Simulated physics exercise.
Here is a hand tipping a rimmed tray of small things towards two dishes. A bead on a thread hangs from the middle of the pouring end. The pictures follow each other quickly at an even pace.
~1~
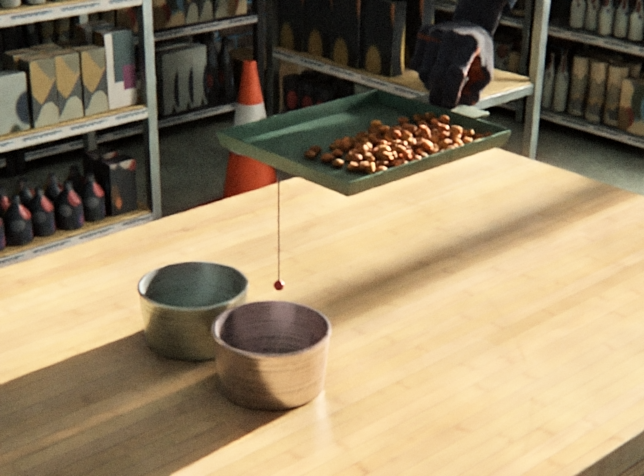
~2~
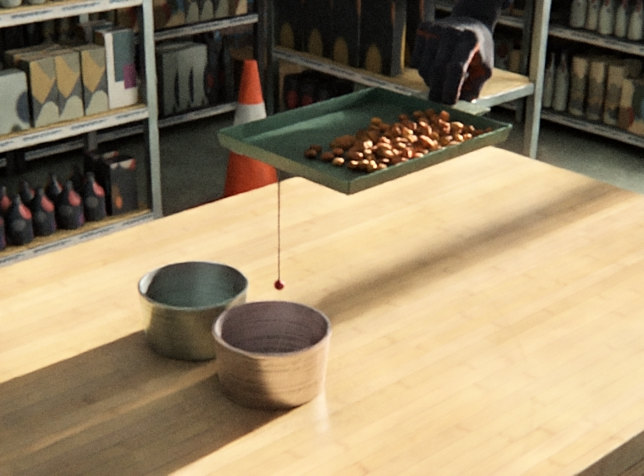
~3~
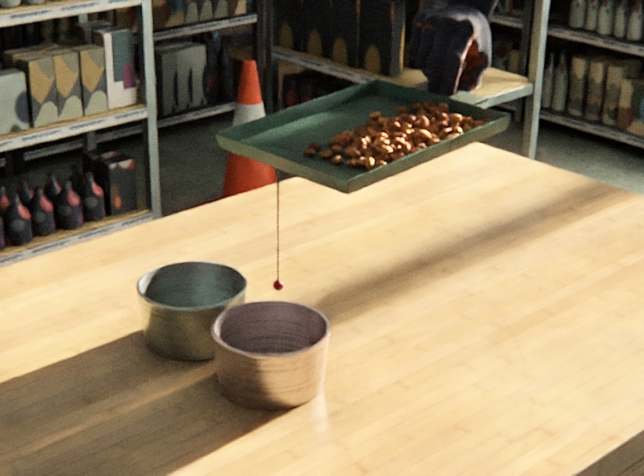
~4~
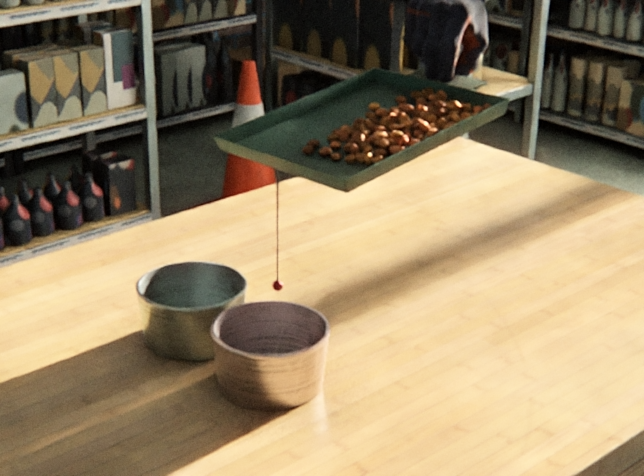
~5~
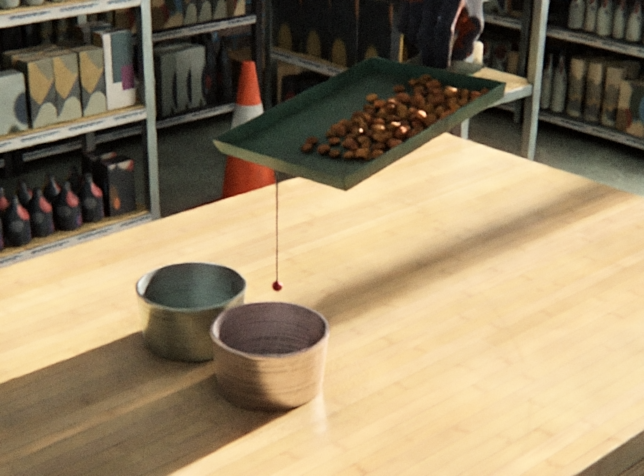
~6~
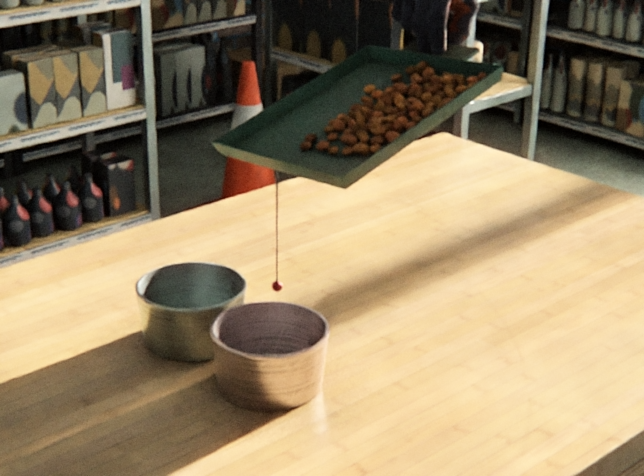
In a storeroom with stocked shelves and an orange cone, a dark-gloved hand holds a green tray of brown pieces level above a wooden table with two bowls. The hand raises the far end, steepening the tray gradually, while the pieces shift only slightly and the red bead hangs almost still.
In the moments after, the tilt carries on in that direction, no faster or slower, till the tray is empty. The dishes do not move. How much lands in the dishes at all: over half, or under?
The two hold more than half of the load.
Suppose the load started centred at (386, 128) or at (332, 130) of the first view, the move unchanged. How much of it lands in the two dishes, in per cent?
In turn 90 and 90 in a hundred.
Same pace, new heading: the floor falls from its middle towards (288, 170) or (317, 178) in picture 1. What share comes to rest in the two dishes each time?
In turn 80 and 50 in a hundred.
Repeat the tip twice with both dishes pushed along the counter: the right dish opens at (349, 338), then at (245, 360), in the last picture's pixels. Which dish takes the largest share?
The first try: The left-hand dish. The second: Left.
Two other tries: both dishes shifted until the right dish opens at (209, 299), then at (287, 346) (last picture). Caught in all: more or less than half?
At the first place more than half, at the second above a half.
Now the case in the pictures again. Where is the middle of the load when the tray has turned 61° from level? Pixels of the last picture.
Roughly at (252, 156).
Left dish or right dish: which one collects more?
It is the dish on the left.
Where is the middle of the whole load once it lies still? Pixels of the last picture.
At about (195, 336).
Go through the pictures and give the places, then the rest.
The first frame shows corners of the pouring end at (222, 131) and (349, 181), level; middle of the load at (408, 144), bits of cat kibble; left dish at (150, 322); right dish at (227, 369); bead on its thread at (279, 285).
The second frame shows corners of the pouring end at (222, 131) and (349, 180), level; middle of the load at (408, 141).
The third frame shows corners of the pouring end at (220, 133) and (347, 179), tipped barely, lowest at the left corner; middle of the load at (407, 135).
The fourth frame shows corners of the pouring end at (219, 135) and (345, 177), tipped a little, lowest at the left corner; middle of the load at (406, 126).
The fifth frame shows corners of the pouring end at (218, 138) and (343, 176), tipped a little, lowest at the left corner; middle of the load at (403, 117).
The sixth frame shows corners of the pouring end at (217, 141) and (341, 174), tipped clearly, lowest at the left corner; middle of the load at (401, 108); left dish at (148, 323); right dish at (225, 369).
Soon, tray tipped steeply; most on the tray; a stray few in the left dish; about a quarter in the air.
A while on, tray tipped past a quarter turn; about a quarter on the tray; a small part in the right dish; about half in the left dish; a small part outside both; about a quarter in the air.
Towards the end, tray tipped past a quarter turn; about a quarter in the right dish; about two thirds in the left dish; about a quarter outside both.
Finally, tray tipped past a quarter turn; about a quarter in the right dish; about two thirds in the left dish; about a quarter outside both.
